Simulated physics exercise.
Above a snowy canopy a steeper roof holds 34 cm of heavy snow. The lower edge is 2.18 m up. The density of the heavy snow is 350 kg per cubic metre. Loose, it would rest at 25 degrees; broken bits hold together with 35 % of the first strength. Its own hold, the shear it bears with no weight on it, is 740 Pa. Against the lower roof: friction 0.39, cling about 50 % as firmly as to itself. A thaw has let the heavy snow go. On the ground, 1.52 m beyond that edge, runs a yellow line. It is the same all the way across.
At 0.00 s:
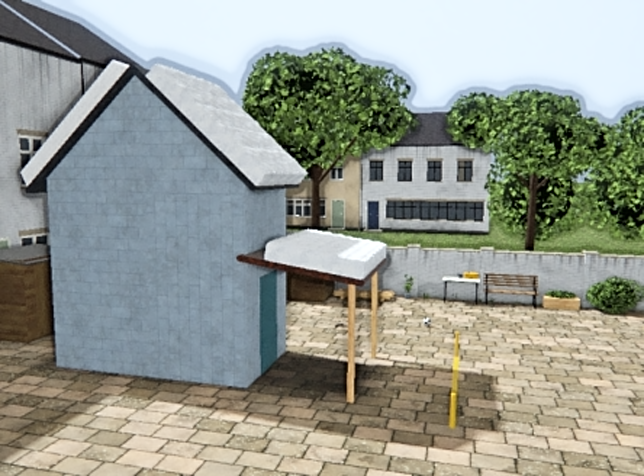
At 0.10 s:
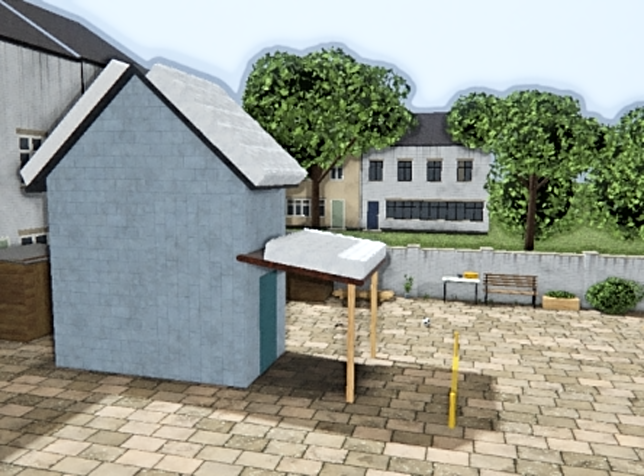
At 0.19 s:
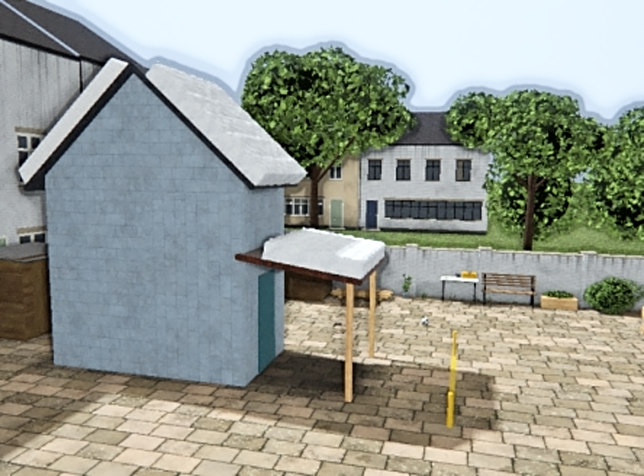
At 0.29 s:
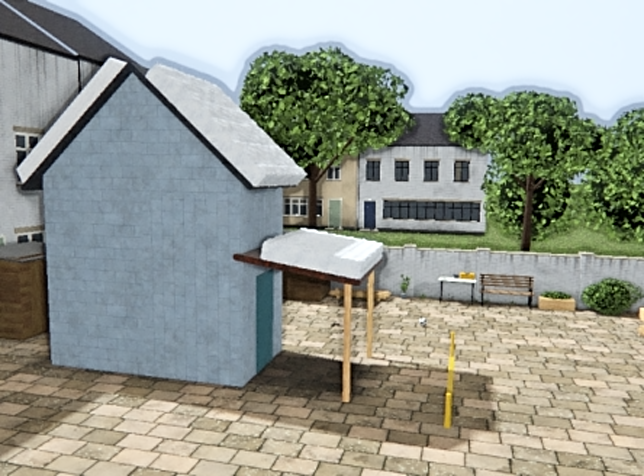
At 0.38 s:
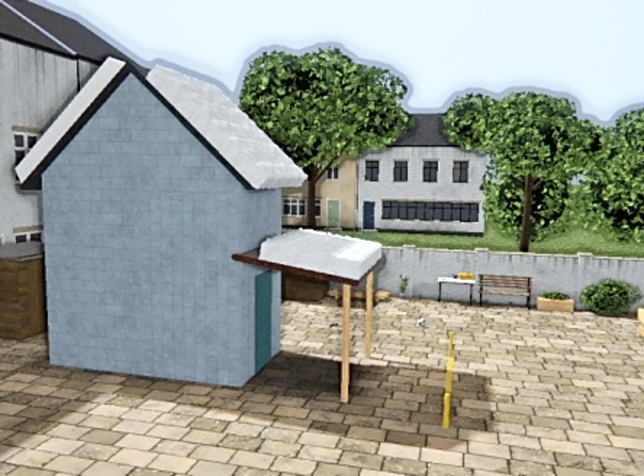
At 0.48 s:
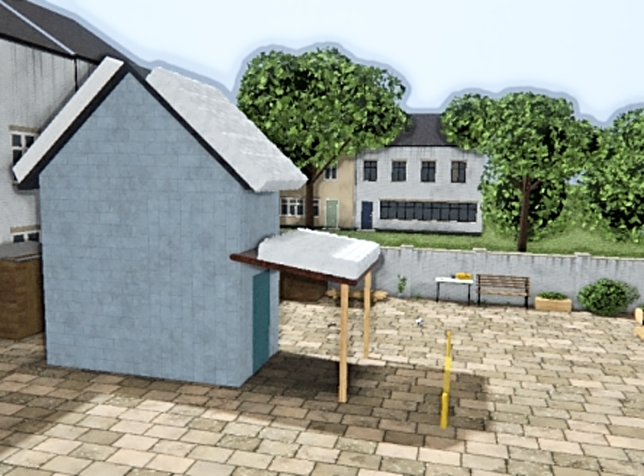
A blue-grey block building with a snowy roof stood in a paved yard beside a yellow post, and the thick snow on its small wooden-posted porch roof slid slightly down the slope in one piece.
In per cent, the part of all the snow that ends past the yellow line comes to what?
Close to 0 per cent.
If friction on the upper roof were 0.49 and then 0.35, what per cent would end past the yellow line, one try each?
In turn about 7 %, 18 %.
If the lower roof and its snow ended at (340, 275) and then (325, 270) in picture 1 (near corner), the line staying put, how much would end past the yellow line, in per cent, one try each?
In that order: 7 %, 16 %.
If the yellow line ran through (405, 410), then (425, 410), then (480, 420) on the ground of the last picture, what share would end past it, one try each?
In turn about 7 %, 3 %, 0 %.
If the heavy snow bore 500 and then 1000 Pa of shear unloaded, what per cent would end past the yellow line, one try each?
In turn about 8 %, 0 %.
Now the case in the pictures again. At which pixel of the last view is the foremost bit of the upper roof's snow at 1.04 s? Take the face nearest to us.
Around (295, 245).
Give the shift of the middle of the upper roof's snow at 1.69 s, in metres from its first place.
Some 2.0 m.
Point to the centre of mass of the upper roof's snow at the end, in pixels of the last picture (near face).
Around (323, 287).
After 1.04 s, none is below the lower edge and 0 % is past the line.
After 1.69 s, none is below the lower edge and 0 % is past the line.
After 2.35 s, none is below the lower edge and 0 % is past the line.
After 3.00 s, 14 % is below the lower edge and 0 % is past the line.
After 4.30 s, at the end, 24 % is below the lower edge and 0 % is past the line.
